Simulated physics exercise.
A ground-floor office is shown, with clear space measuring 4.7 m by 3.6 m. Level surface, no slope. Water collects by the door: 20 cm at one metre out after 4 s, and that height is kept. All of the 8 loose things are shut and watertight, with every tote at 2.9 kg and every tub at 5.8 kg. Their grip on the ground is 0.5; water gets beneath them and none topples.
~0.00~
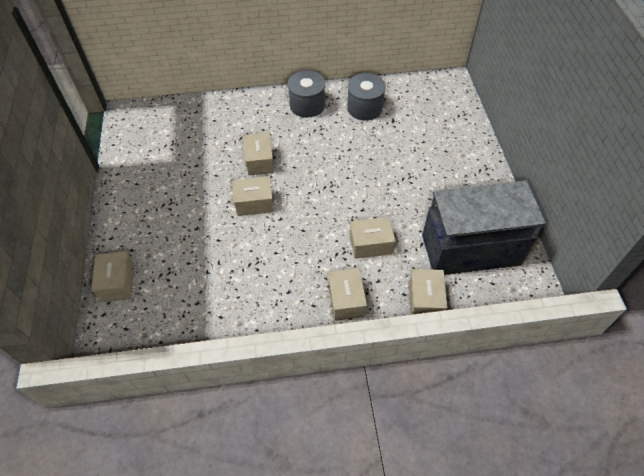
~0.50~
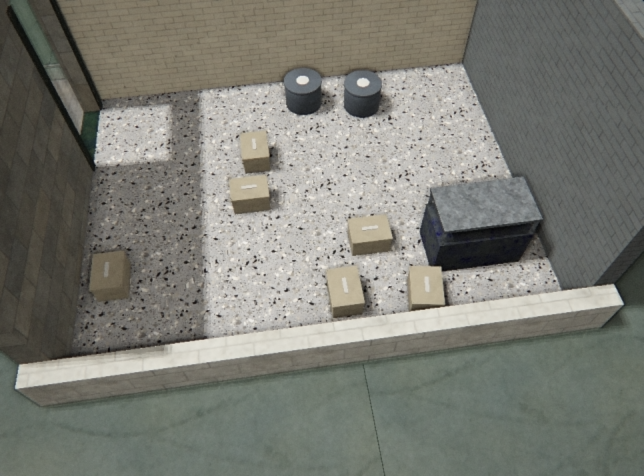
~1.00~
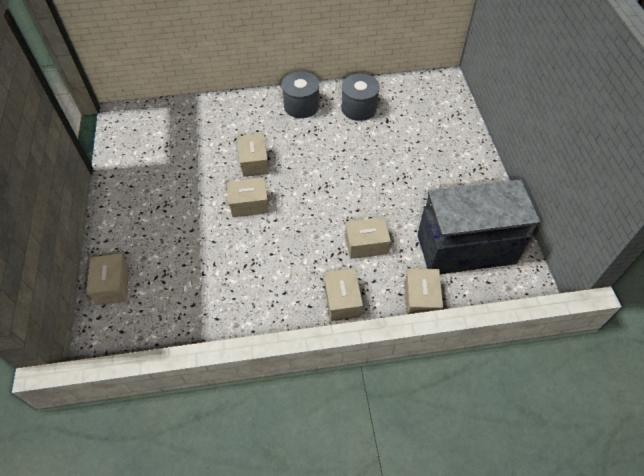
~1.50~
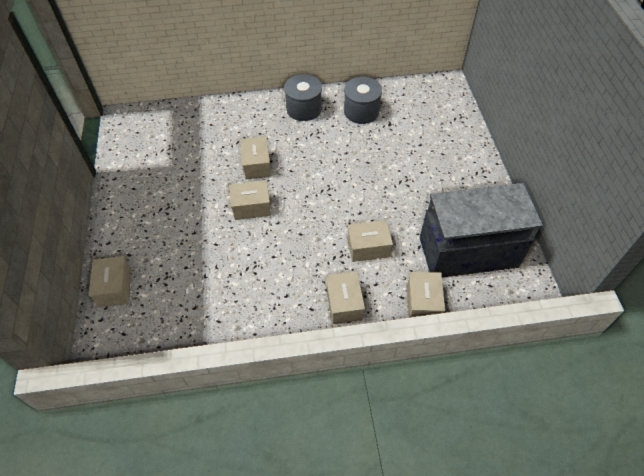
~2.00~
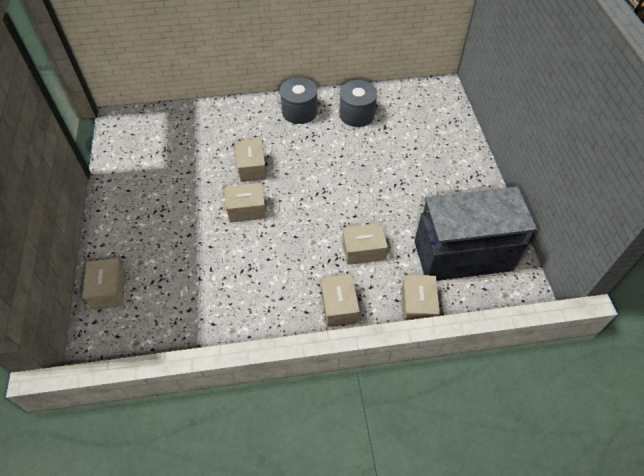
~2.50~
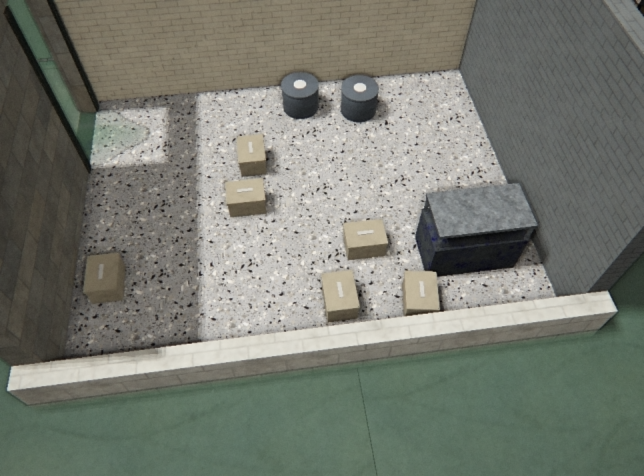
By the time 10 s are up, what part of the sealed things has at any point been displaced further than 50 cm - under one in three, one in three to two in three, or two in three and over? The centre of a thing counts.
The number moved that far will range a third to two thirds.
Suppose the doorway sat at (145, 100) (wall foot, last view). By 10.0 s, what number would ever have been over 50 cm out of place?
Then it comes to 6 of them.
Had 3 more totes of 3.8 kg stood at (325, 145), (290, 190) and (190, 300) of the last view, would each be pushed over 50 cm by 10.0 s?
So, in the order asked, it's too far, too far and not far enough.
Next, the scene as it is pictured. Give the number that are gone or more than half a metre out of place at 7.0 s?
By that time the total stands at 4.
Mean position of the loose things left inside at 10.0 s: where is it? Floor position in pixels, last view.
At about (369, 240).
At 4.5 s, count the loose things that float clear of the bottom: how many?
Then: 0.
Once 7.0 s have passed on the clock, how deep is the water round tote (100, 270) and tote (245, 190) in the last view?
0 and 2 cm.
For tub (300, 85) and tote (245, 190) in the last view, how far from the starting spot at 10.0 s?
They sit 150 cm and 140 cm away, in the order given.
After 3.5 s 0 of 8 are over 50 cm from their spots; 0 afloat.
After 4.5 s 0 of 8 are over 50 cm from their spots; 0 afloat.
After 7.0 s 4 of 8 are over 50 cm from their spots; 3 afloat.
After 10.0 s 5 of 8 are over 50 cm from their spots, and 5 have been at some point; 7 afloat.
